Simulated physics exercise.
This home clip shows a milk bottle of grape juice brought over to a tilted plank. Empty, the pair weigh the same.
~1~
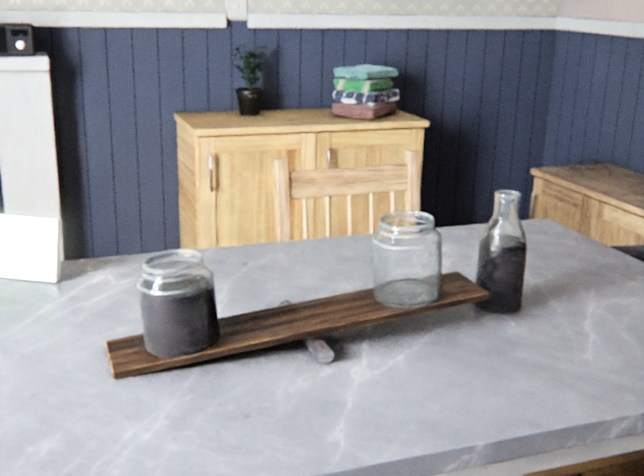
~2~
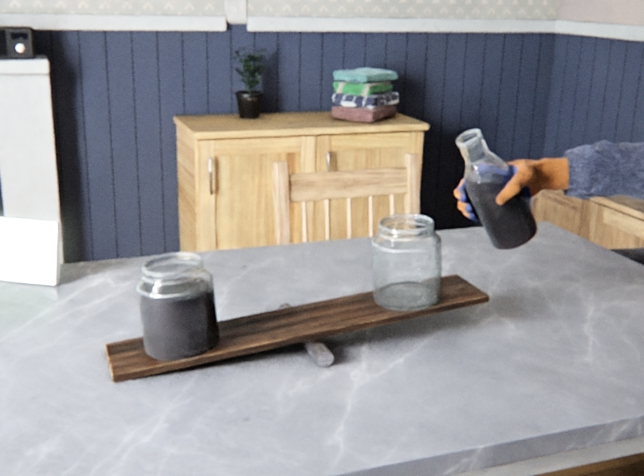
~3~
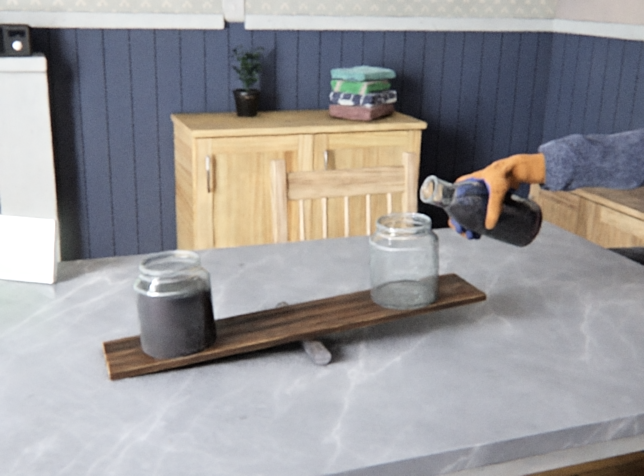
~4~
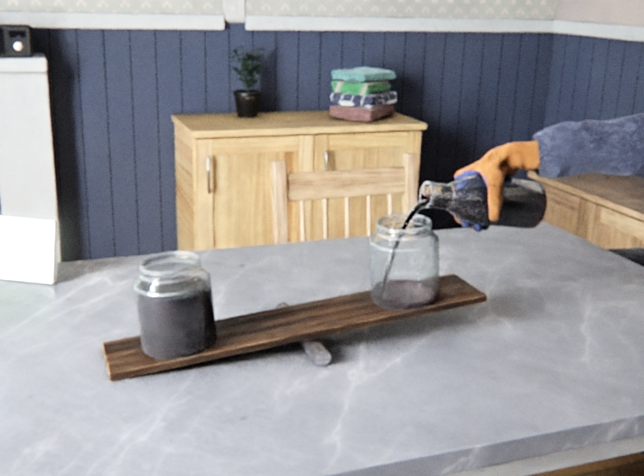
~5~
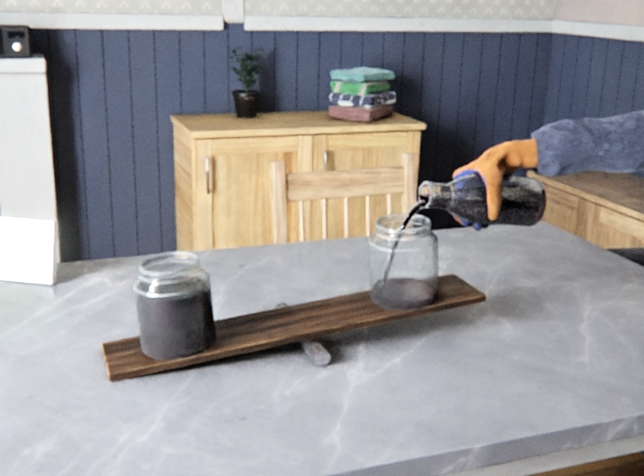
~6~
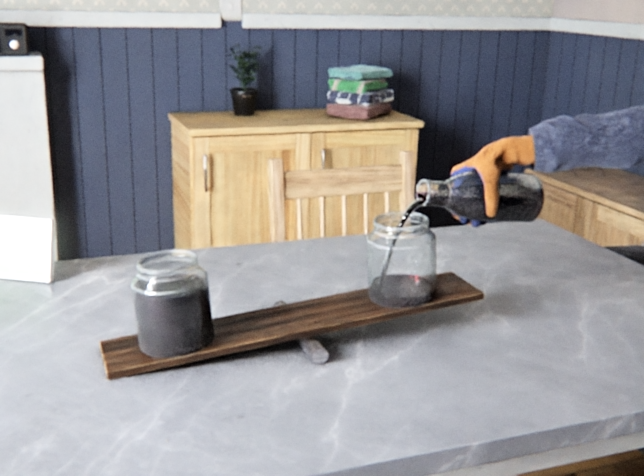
On a grey marbled table, a gloved hand lifts a glass bottle of dark liquid, tips it over the nearly empty right jar on a tilted plank and pours a thin stream in, while the plank and darker left jar stay still.
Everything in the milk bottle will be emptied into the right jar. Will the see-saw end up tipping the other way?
No. Still the same.
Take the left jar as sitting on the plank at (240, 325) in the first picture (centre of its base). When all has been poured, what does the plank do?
In the end it tilts the other way.
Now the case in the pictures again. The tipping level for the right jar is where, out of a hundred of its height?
Around 70 per cent of its height.
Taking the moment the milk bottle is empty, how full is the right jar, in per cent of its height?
Around 50 in a hundred.
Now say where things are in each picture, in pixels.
All is still; milk bottle (503, 248) about half full; right jar (407, 255) empty, raised; left jar (178, 299) about two thirds full, on the low side, in the first frame.
The hand lifts the milk bottle; round bar (323, 357); right jar (407, 258) empty, in the second frame.
The milk bottle is brought over; milk bottle (477, 207) tipped 70° with all of its load; right jar (404, 257) empty, in the third frame.
A stream runs into the right jar; round bar (321, 356); right jar nearly empty, surface at (405, 291); left jar about two thirds full, surface at (173, 287), in the fourth frame.
A stream runs into the right jar; milk bottle (478, 199) tipped 85° with nearly all of its load; right jar (404, 258) nearly empty, in the fifth frame.
A stream runs into the right jar; round bar (318, 354); right jar nearly empty, surface at (403, 285); left jar about two thirds full, surface at (171, 285), in the sixth frame.
Soon after, the right jar is about a quarter full; the plank leans as before.
Later, the right jar is about half full; the plank leans as before.
In the end, the right jar is about half full; the plank leans as before.
